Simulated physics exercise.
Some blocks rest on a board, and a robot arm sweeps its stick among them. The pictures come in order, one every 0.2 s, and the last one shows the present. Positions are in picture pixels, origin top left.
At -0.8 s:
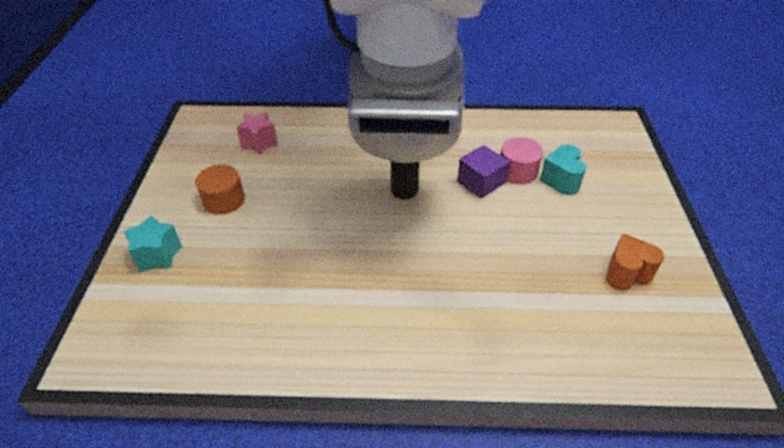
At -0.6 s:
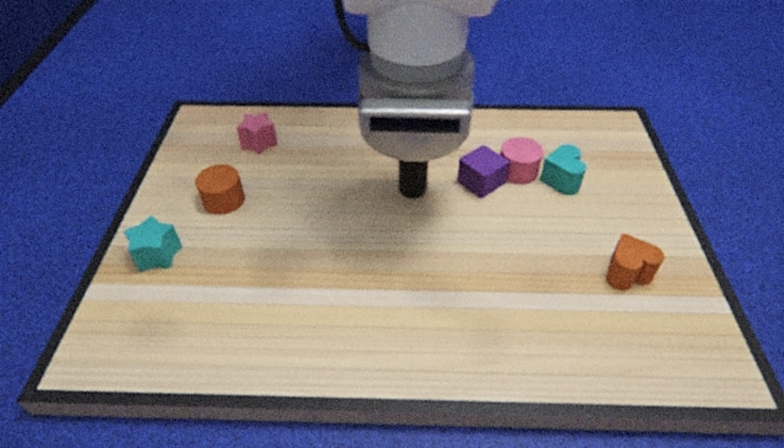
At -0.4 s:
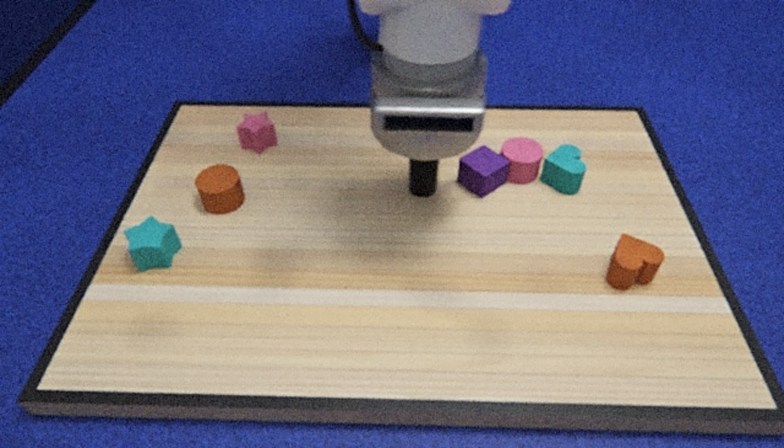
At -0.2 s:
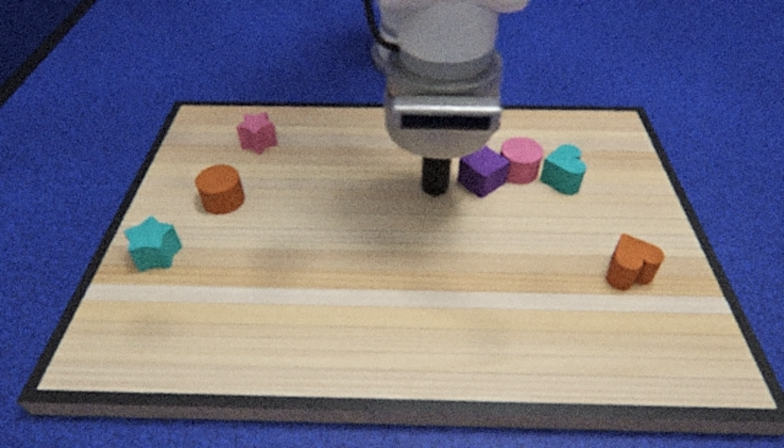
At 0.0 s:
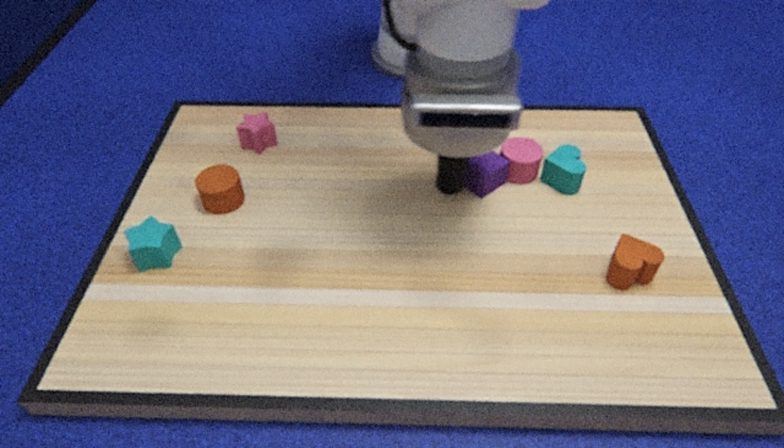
A grey and white robot arm with a black stick moves steadily rightward over a pale wooden board with a dark rim, set on blue fabric and seen from above at an angle by a still camera. A pink star, orange cylinder and turquoise star sit at left, with a purple cube, pink cylinder, turquoise heart and orange heart at right. The stick slides a short way to the purple cube's left side, while the blocks show no clear movement.
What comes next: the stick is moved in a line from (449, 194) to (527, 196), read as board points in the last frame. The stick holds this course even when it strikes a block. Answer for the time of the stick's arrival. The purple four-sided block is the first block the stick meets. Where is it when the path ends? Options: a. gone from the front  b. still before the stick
Correct choice: A.
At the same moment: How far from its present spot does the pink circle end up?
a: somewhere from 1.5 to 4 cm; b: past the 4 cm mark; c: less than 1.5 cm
I choose b.
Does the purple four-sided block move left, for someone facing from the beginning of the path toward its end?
Short answer: Yes.
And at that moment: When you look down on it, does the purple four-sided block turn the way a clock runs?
That would be a no.
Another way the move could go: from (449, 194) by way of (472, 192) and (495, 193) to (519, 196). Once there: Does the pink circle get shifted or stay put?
Here the pink circle moves off its spot.
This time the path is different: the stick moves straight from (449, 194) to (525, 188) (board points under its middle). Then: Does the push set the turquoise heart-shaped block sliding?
I expect so.
The first path, step by step. Halfway along, stick (489, 188); purple four-sided block (512, 157), turned 15° anticlockwise; pink circle (538, 141).
At the end, stick (528, 188); purple four-sided block (536, 153), turned 40° anticlockwise; pink circle (549, 131); turquoise heart-shaped block (578, 157), turned 20° clockwise.
